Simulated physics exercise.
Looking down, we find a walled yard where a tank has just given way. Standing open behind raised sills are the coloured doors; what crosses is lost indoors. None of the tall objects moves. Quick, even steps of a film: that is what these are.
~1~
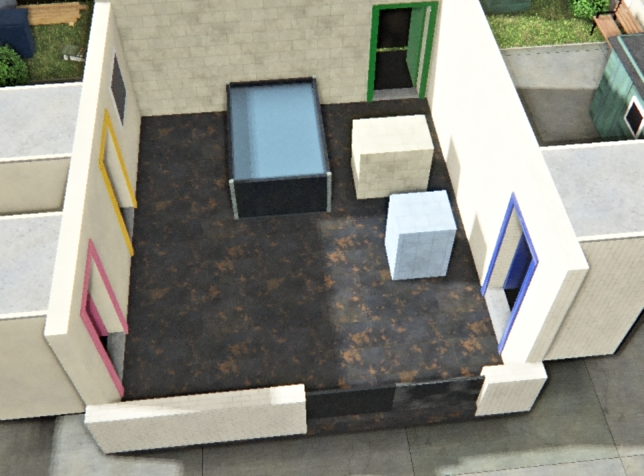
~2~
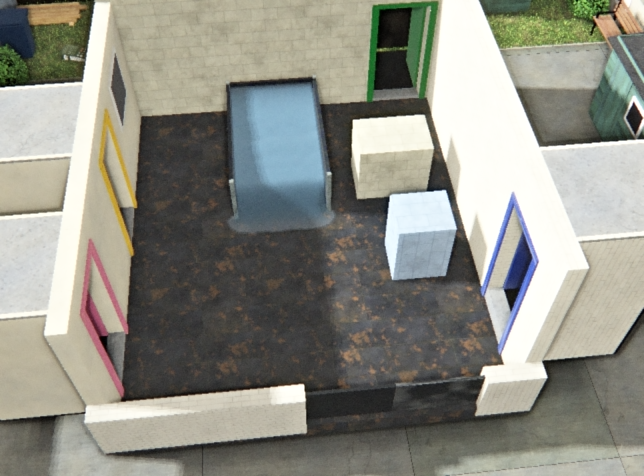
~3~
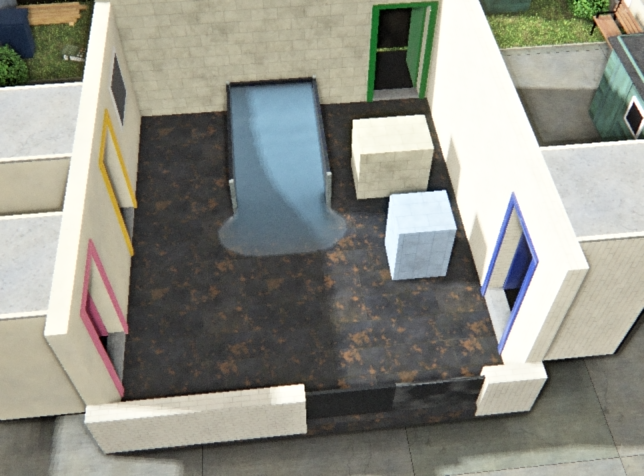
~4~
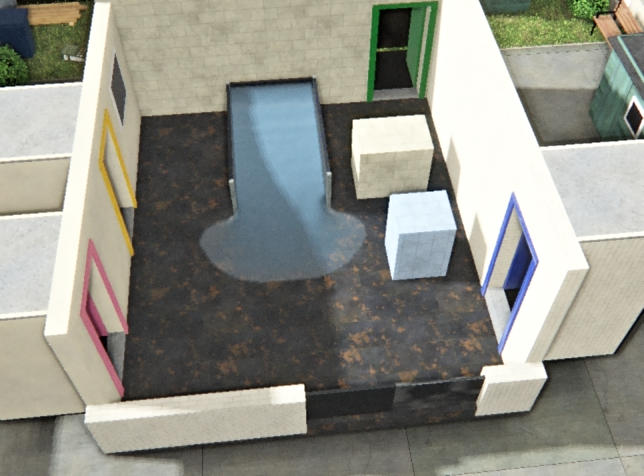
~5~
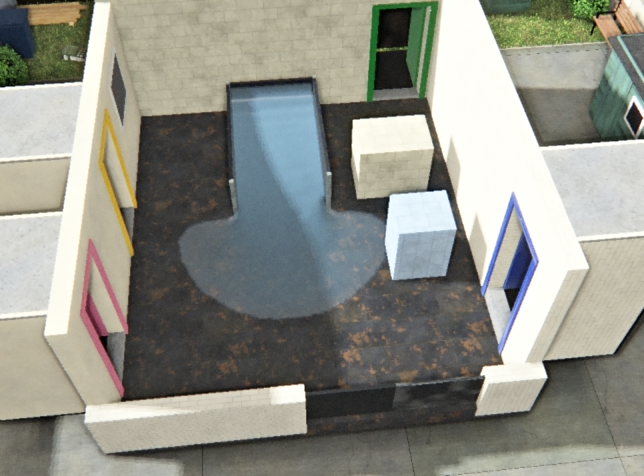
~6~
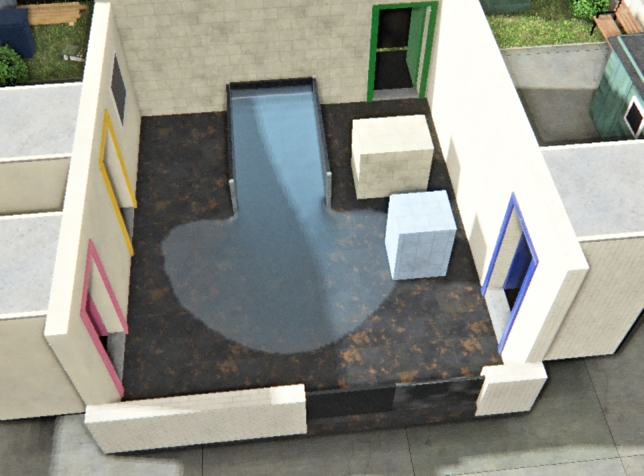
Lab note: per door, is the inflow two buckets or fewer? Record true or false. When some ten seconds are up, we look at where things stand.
Yellow door true; pink door false; green door false; blue door true.
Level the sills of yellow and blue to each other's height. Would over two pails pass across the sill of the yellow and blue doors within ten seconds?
Then: Yellow takes less, blue is over.
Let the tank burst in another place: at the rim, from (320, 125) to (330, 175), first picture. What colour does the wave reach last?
The yellow-painted one.
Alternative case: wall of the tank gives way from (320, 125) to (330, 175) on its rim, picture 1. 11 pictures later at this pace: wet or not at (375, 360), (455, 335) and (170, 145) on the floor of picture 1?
Sequence: Wetted / wetted / spared.
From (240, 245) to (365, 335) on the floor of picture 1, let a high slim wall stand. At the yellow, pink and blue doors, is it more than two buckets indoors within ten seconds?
Briefly, yellow ends up above; pink remains below; blue ends up above.
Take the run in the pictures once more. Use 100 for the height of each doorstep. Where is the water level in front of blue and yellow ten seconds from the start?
About 40 %, then 100 %.
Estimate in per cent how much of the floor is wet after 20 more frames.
Near 60 in a hundred.
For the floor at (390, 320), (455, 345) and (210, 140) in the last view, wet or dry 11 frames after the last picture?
In turn: Under water, wet, free of water.
A moment on, water covers 50 % of the floor; the yellow door not reached, the pink door wet at the sill, nothing in, the green door not reached, the blue door not reached.
Next, water covers 55 % of the floor; the yellow door wet at the sill, nothing in, the pink door under two buckets in, the green door not reached, the blue door not reached.
Then, water covers 60 % of the floor; the yellow door wet at the sill, nothing in, the pink door over two buckets in, the green door not reached, the blue door wet at the sill, nothing in.
Later, water covers 90 % of the floor; the yellow door under two buckets in, the pink door far over two buckets in, the green door over two buckets in, the blue door under two buckets in.
In the end, water covers 100 % of the floor; the yellow door under two buckets in, the pink door far over two buckets in, the green door far over two buckets in, the blue door under two buckets in.
